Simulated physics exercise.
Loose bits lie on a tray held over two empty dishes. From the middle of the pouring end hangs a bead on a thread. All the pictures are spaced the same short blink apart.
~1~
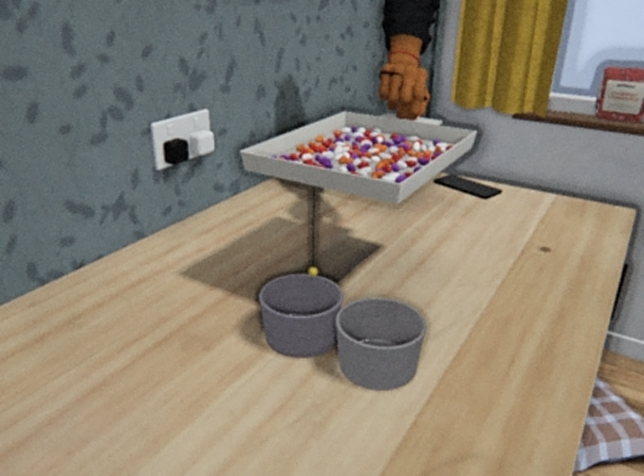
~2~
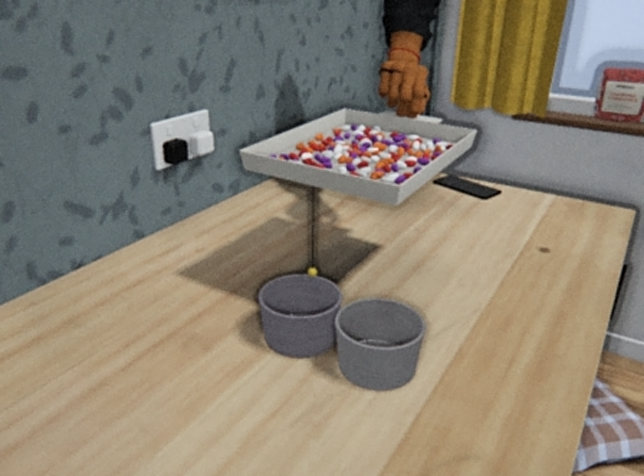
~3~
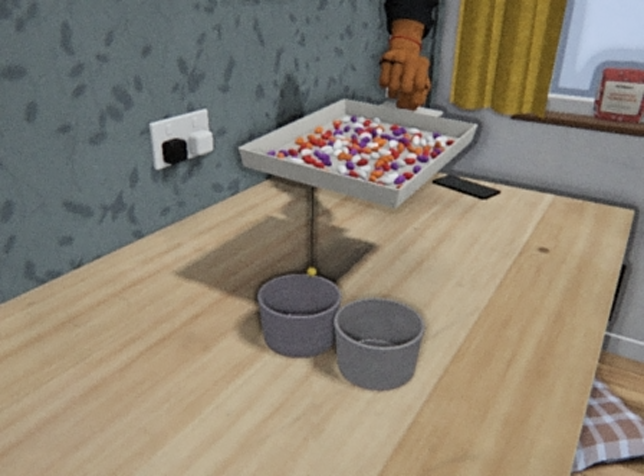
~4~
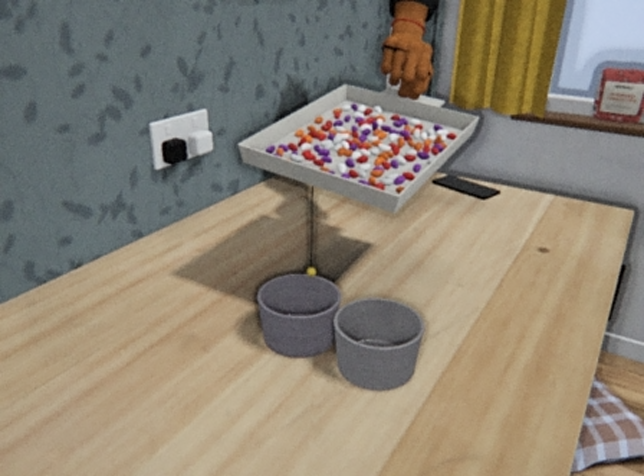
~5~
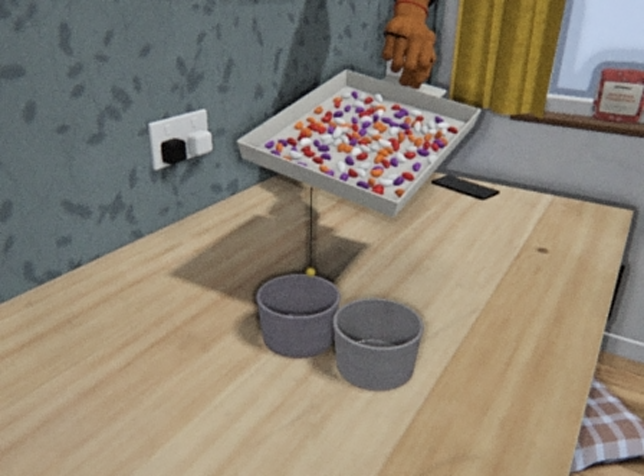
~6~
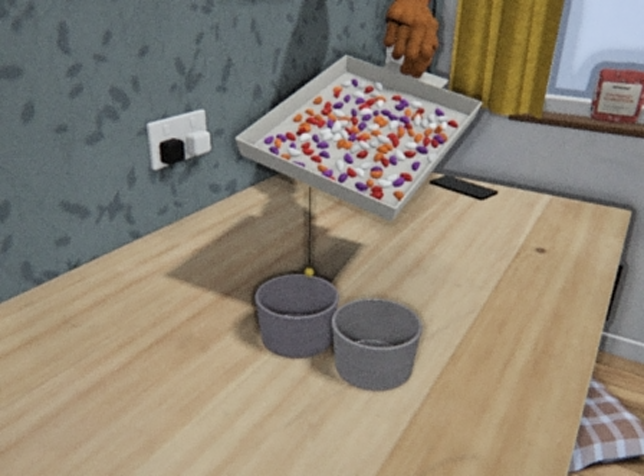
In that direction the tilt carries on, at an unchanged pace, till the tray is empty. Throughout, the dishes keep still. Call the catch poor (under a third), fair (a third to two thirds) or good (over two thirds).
Fair - a third to two thirds is caught.
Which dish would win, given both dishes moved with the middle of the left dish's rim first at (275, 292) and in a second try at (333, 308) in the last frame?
Place one: The rightmost one; place two: The leftmost one.
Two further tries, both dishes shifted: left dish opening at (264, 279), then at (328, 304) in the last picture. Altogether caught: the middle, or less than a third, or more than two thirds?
In the middle band; one to two thirds.
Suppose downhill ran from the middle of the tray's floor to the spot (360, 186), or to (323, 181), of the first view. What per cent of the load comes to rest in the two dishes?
The first try would leave around 80 per cent there, the second around 40 per cent.
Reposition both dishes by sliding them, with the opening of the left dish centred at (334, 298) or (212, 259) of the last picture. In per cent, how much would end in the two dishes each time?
Trial 1 around 60 percent, trial 2 around 0 percent.
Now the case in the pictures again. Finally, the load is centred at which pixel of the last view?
Somewhere around (375, 347) in the final view.
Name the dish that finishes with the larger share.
It's the one on the right.
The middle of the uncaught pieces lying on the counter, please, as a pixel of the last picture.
Their middle ends up at roughly (386, 332).
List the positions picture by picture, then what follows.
In the first picture, corners of the pouring end (245, 151) and (399, 183), level; middle of the load (367, 156), jelly beans; left dish (279, 331); right dish (360, 362); bead on its thread (313, 272).
In the second picture, corners of the pouring end (244, 150) and (398, 184), level; middle of the load (367, 155).
In the third picture, corners of the pouring end (243, 148) and (397, 188), tipped barely, lowest at the right corner; middle of the load (366, 151).
In the fourth picture, corners of the pouring end (243, 144) and (397, 194), tipped a little, lowest at the right corner; middle of the load (366, 145).
In the fifth picture, corners of the pouring end (242, 141) and (396, 199), tipped clearly, lowest at the right corner; middle of the load (366, 140).
In the sixth picture, corners of the pouring end (240, 138) and (394, 205), tipped clearly, lowest at the right corner; middle of the load (365, 136); left dish (275, 331); right dish (356, 363).
Just after the last frame, tray tipped steeply; every one on the tray.
A moment on, tray tipped right over; almost all on the tray; about a tenth in the right dish; just a few outside both; just a few in the air.
Further on, tray tipped past a quarter turn; roughly a third in the right dish; about a tenth in the left dish; roughly half outside both.
When it is over, tray tipped past a quarter turn; roughly a third in the right dish; about a tenth in the left dish; roughly half outside both.
